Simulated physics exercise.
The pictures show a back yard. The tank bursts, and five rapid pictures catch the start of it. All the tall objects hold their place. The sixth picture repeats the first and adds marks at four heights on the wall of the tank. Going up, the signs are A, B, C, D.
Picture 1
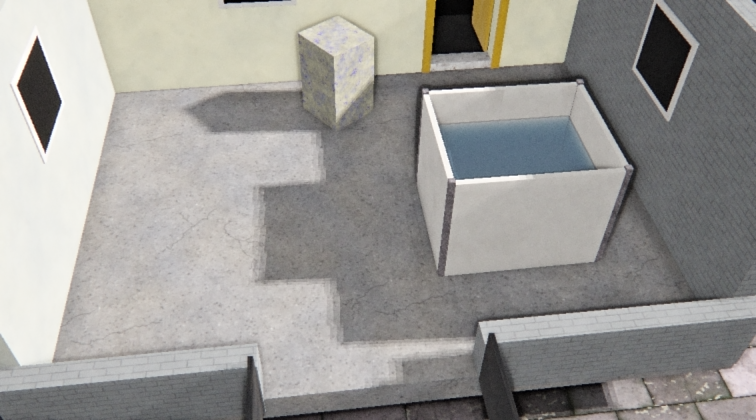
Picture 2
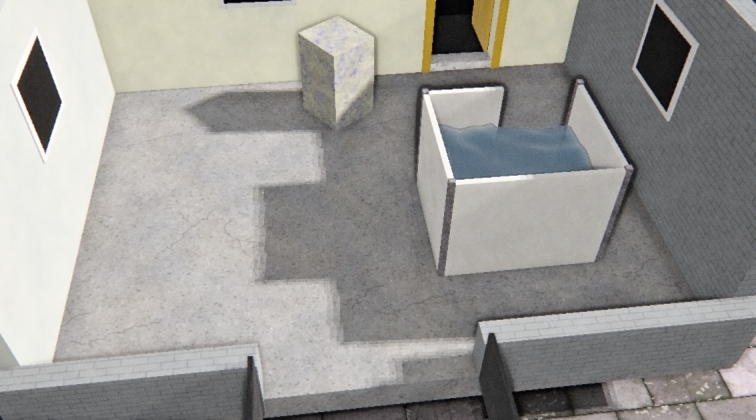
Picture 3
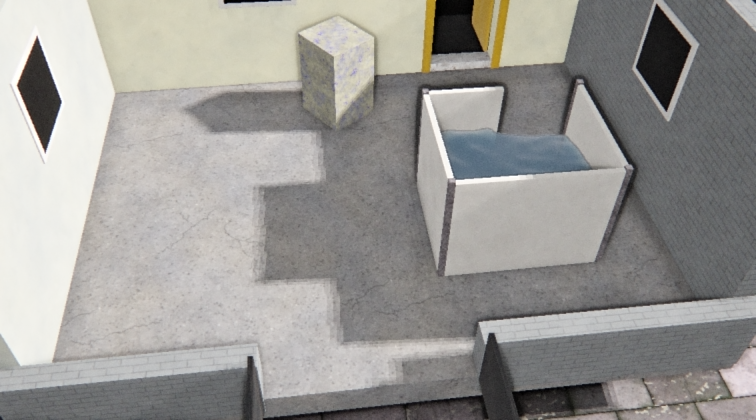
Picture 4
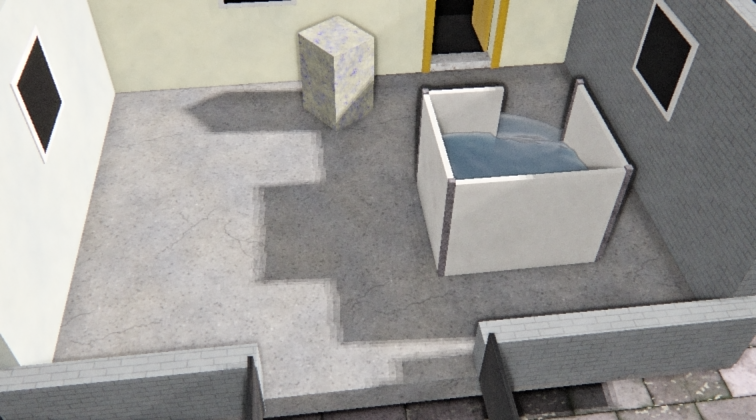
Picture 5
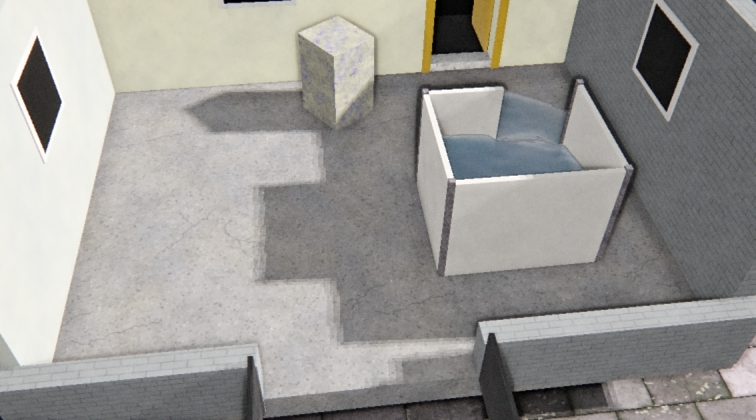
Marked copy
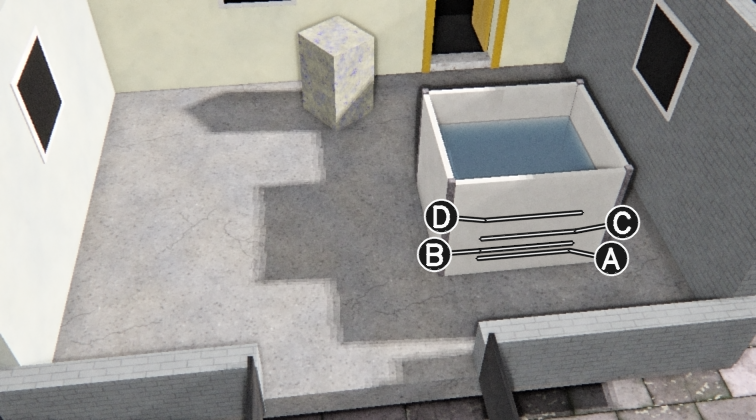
Walled back yard with a pale block, the back panel of a white tank opening and water pouring out through the gap.
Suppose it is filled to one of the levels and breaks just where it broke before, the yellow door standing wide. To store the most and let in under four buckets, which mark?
B will do.
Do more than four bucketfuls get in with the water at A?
No, that is safe.
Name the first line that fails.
C.
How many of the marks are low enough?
Two of them.
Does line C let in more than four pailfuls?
Yes.
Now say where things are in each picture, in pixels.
Water in the tank at rest, its middle at (515, 159); foot of the yellow doorway at (460, 69); open gate at (370, 329), in the first picture.
Water covers 1 % of the ground, its front hidden from here, in the second picture.
Water covers 3 % of the ground, its front hidden from here, in the third picture.
Water covers 6 % of the ground, its front hidden from here, in the fourth picture.
Water covers 11 % of the ground, its front hidden from here, in the fifth picture.
On the marked copy, A at (524, 254); B at (526, 246); C at (528, 235); D at (533, 216); from the bottom up A, B, C, D.
With A, nothing gets over.
With B, a bucket or two gets in.
With C, about 8 bucketfuls get in.
With D, dozens of bucketfuls pour in.
